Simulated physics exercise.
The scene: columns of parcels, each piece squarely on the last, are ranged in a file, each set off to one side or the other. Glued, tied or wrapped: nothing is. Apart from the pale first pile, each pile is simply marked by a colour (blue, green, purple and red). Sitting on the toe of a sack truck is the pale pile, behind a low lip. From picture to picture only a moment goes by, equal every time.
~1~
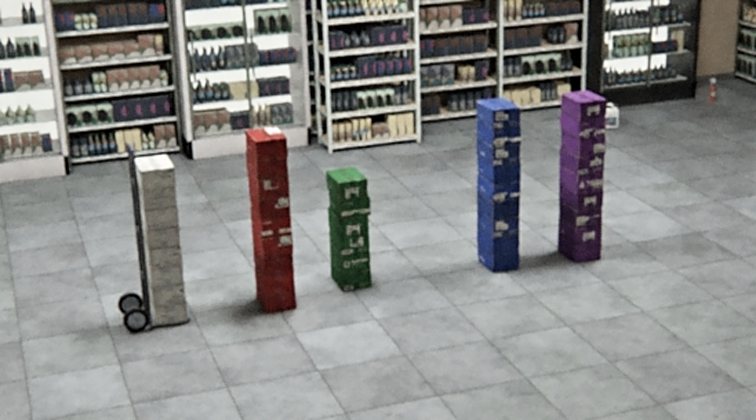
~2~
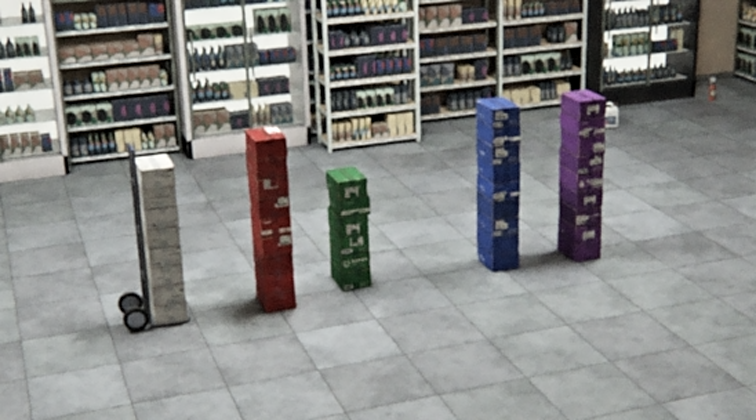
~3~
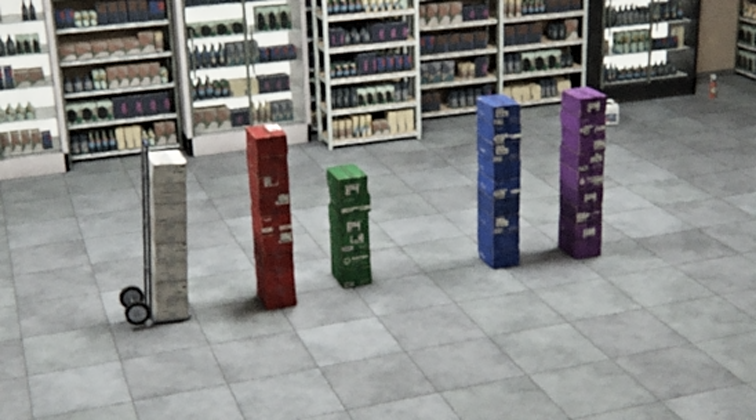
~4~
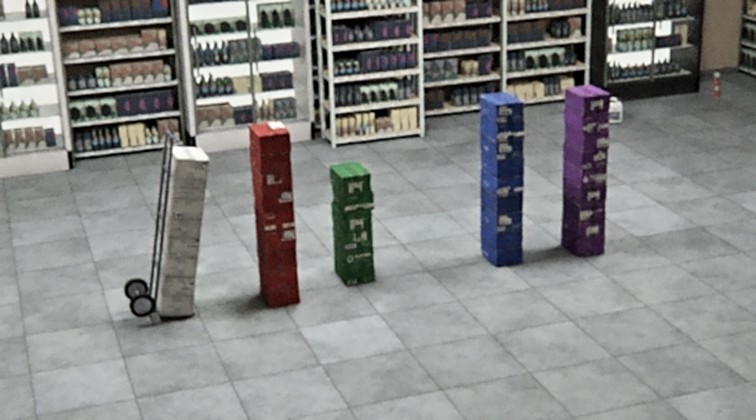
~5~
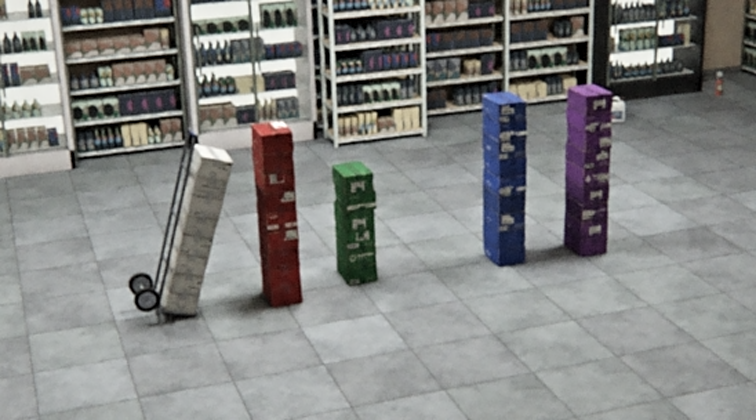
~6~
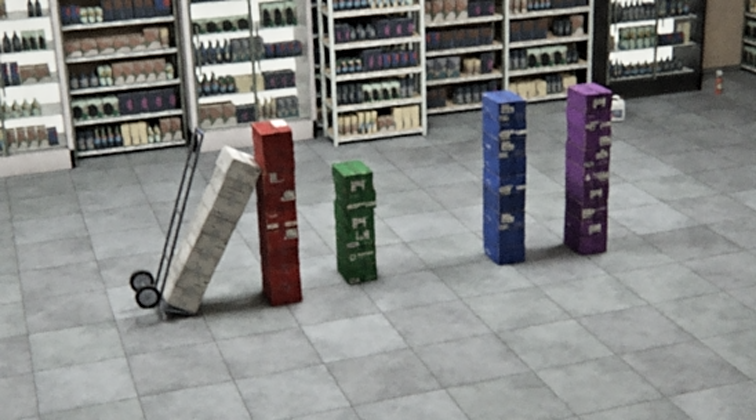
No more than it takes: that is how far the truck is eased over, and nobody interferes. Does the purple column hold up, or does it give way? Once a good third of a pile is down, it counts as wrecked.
It holds up.
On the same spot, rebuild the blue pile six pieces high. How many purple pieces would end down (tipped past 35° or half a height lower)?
By the finish, the purple count of pieces down is 0.
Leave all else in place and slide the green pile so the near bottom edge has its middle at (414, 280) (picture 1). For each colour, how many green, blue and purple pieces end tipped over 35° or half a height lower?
The count comes out as green 5, blue 0 and purple 0.
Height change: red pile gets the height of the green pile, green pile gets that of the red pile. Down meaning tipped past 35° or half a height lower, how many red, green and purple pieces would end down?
The result reads red 5, then green 8, then purple 0.
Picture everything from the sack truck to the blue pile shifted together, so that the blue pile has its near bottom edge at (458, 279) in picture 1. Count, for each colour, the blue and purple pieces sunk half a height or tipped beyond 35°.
Blue: 0; purple: 0.
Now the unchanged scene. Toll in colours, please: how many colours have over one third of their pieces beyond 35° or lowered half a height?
Counting by colour, the total comes out at 2.
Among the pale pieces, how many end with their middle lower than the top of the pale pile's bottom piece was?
The number is 5.
Shortly afterwards, 8 of the pale pile down; none of the 9 purple parcels down (0 of 33 in all colours); top purple parcel unmoved; top red parcel tilted a little.
Next, 8 of the pale pile down; none of the 9 purple parcels down (8 of 33 in all colours); top purple parcel unmoved; top red parcel tilted clearly, about its own height lower.
Some moments later, 8 of the pale pile down; none of the 9 purple parcels down (13 of 33 in all colours); top purple parcel unmoved; top red parcel on its side.
In the end, 8 of the pale pile down; none of the 9 purple parcels down (13 of 33 in all colours); top purple parcel unmoved; top red parcel upside down. From the last view, middles, top purple parcel near (590, 98), top red parcel near (561, 270).
